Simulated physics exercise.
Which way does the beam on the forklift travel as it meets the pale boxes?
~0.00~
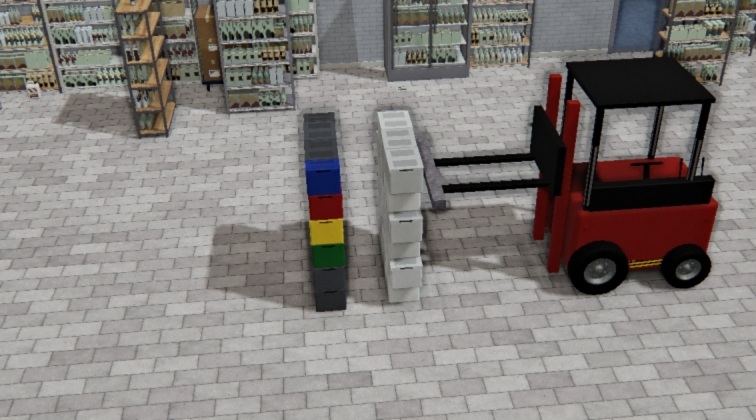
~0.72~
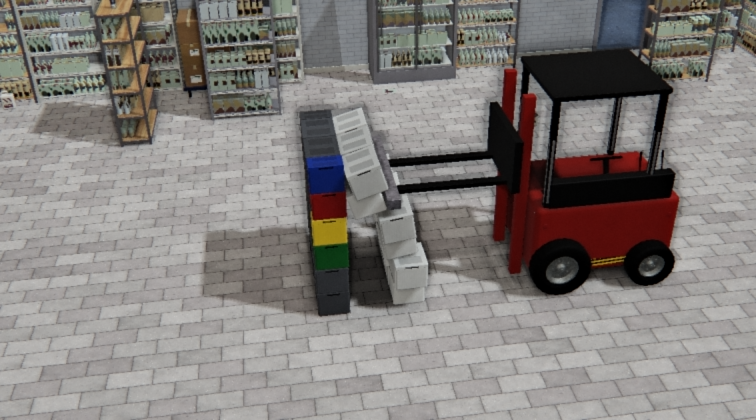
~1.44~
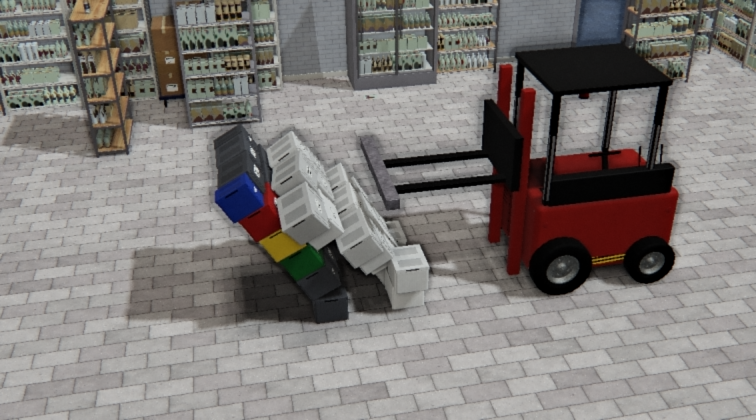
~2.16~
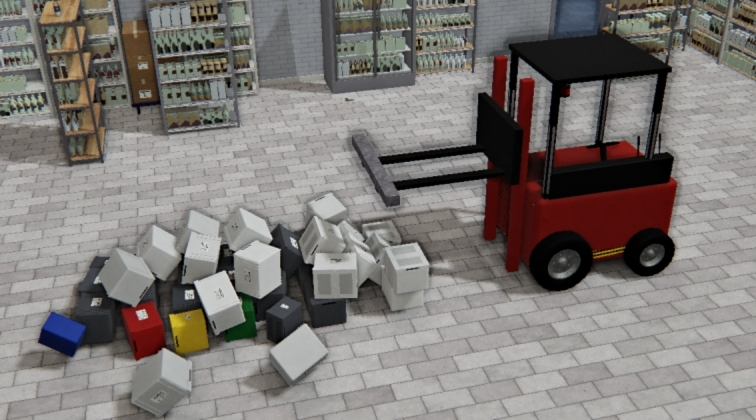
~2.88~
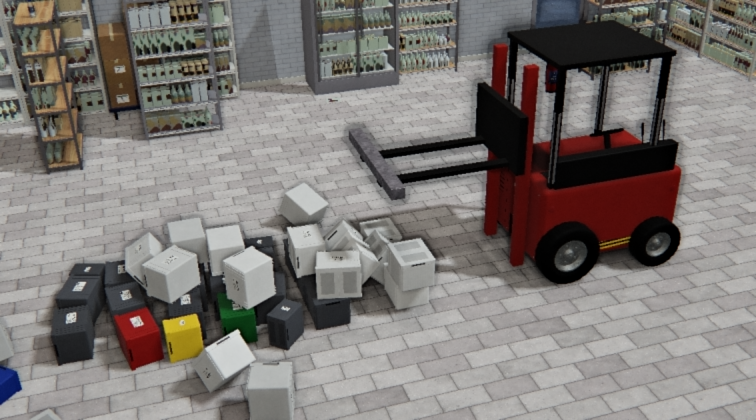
The beam travels to the left, pushing into the pale wall of boxes.
